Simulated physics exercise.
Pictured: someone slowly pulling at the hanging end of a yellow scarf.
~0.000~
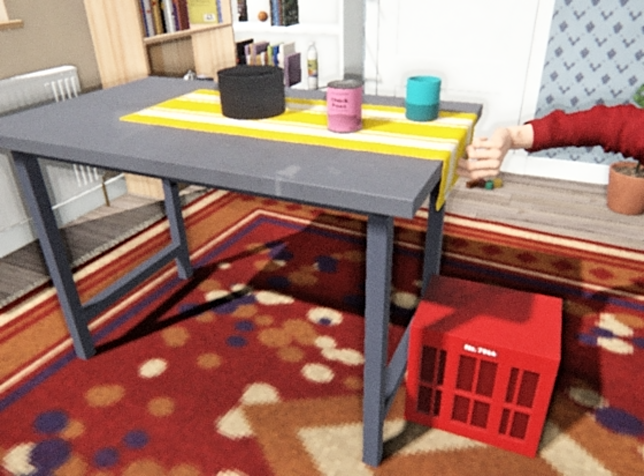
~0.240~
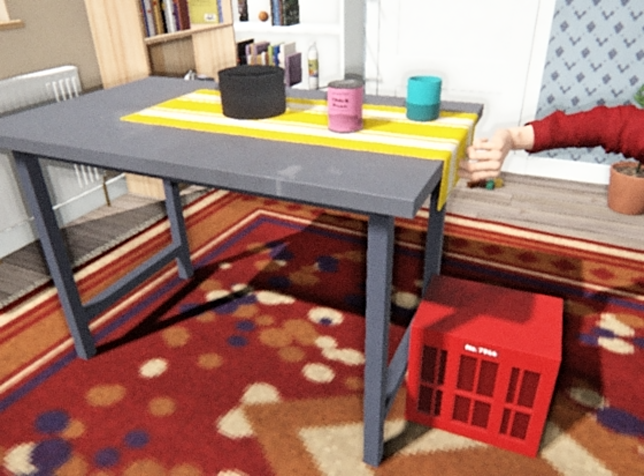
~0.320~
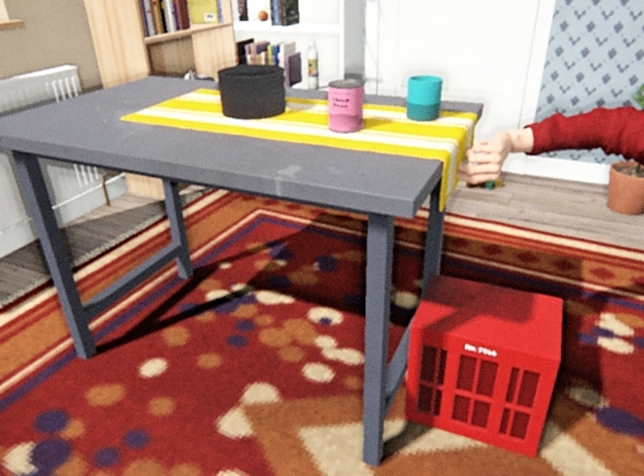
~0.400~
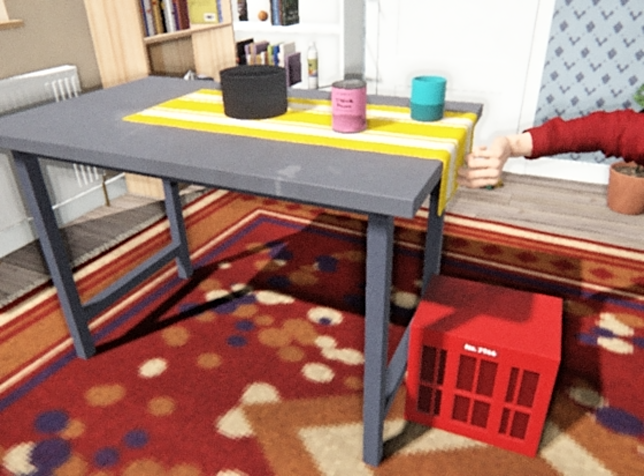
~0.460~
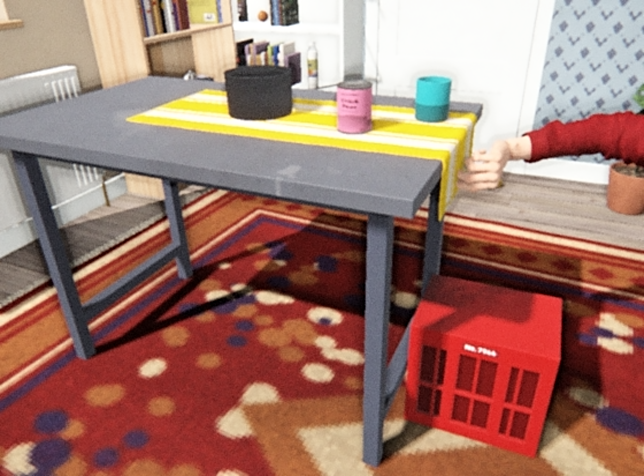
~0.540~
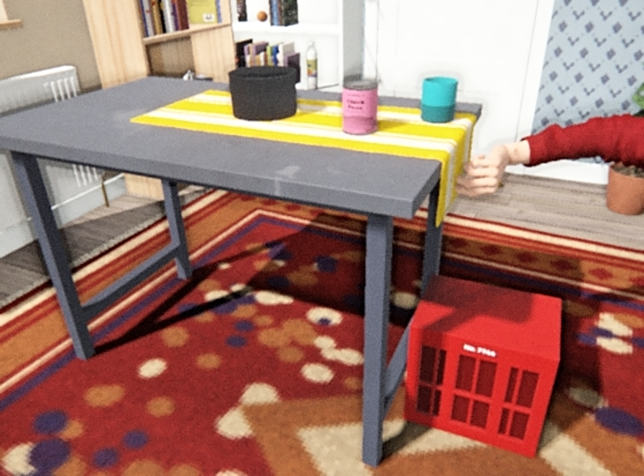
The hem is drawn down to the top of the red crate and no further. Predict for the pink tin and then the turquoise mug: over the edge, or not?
Prediction - pink tin: Over; turquoise mug: Over.
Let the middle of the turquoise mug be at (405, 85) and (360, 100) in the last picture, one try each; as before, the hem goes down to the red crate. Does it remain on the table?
First case: Still on; second case: Off.
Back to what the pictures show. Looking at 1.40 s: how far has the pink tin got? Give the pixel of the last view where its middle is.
It is near (418, 113) at that moment.
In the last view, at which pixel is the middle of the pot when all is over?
End position: (374, 102).
By 1.40 s, hem going down; tin carried along near (418, 113); mug down below near (503, 259).
By 2.20 s, hem going down; tin over the edge; mug down below near (503, 259).
When it is over, hem on the crate; tin down below near (511, 292); mug down below near (503, 259). The pink tin is carried off the end and the turquoise mug falls off.
